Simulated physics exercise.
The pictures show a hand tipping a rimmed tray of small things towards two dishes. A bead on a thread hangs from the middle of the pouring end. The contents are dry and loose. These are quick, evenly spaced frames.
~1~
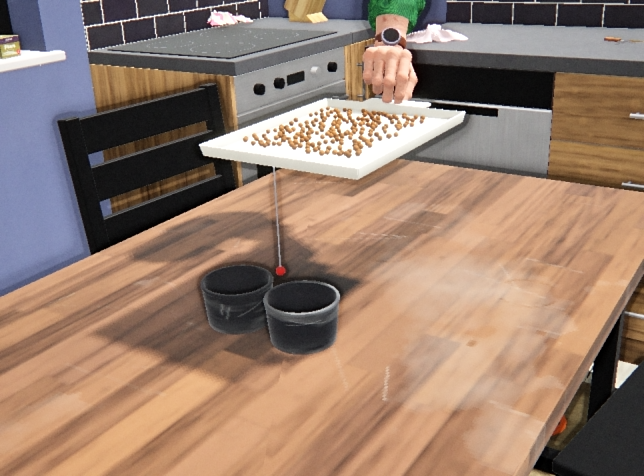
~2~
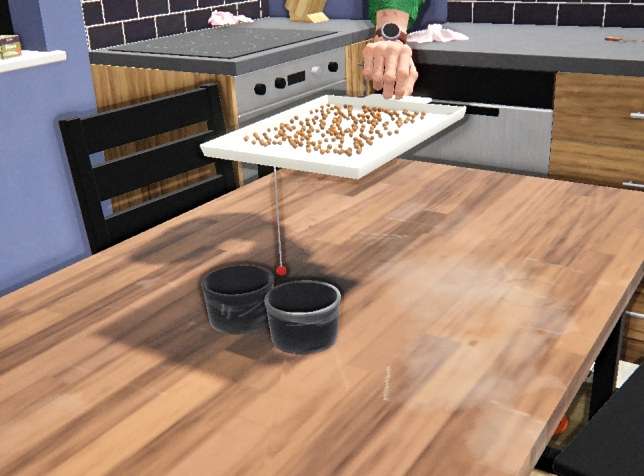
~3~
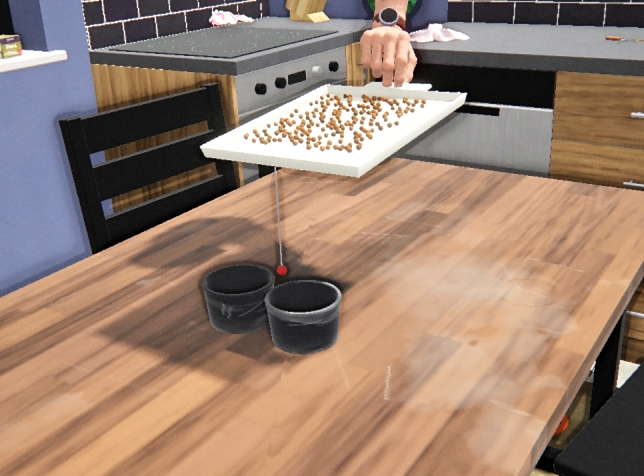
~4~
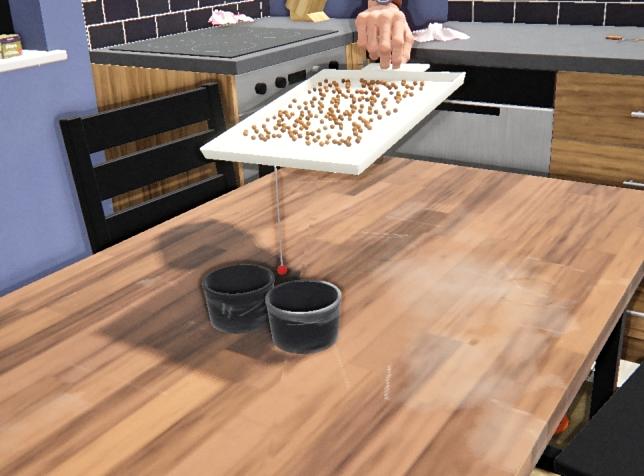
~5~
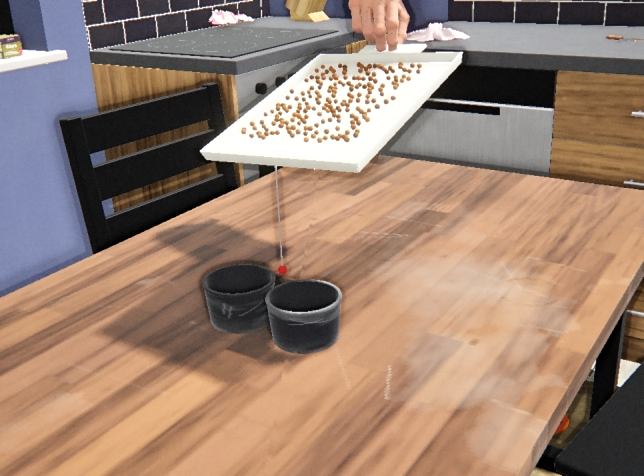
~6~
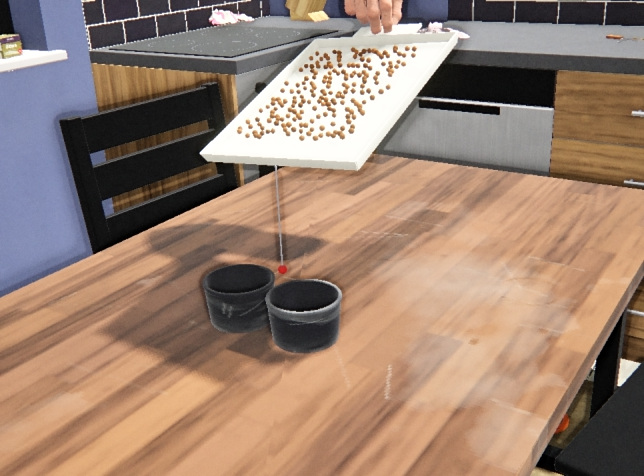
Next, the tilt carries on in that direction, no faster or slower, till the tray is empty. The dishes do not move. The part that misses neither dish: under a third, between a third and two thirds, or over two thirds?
They take from one third to two thirds between them.
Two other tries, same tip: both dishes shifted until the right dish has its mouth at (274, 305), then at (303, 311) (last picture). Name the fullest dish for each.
One: The left-hand dish. Two: The left dish.
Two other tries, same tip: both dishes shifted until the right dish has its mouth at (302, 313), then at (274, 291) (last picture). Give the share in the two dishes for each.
The first gives 30 %, the second 70 %.
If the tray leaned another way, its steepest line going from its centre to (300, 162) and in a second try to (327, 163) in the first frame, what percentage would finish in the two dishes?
About 40 and 20 per cent.
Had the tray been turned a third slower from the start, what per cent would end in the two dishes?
About 50 per cent.
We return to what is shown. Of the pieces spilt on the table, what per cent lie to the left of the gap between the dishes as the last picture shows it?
About 100 per cent.
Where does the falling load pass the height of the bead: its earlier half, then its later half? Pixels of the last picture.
At about (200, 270), then at (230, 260).
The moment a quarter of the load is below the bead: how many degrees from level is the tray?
At about 75°.
Soon after the last picture, tray tipped steeply; about two thirds on the tray; a stray few in the left dish; a stray few outside both; about a third in the air.
A little later, tray tipped right over; about a third on the tray; a stray few in the right dish; a small part in the left dish; about a third outside both; a small part in the air.
Later still, tray tipped past a quarter turn; a small part in the right dish; about a third in the left dish; about half outside both.
At rest, tray tipped past a quarter turn; a small part in the right dish; about a third in the left dish; about half outside both.
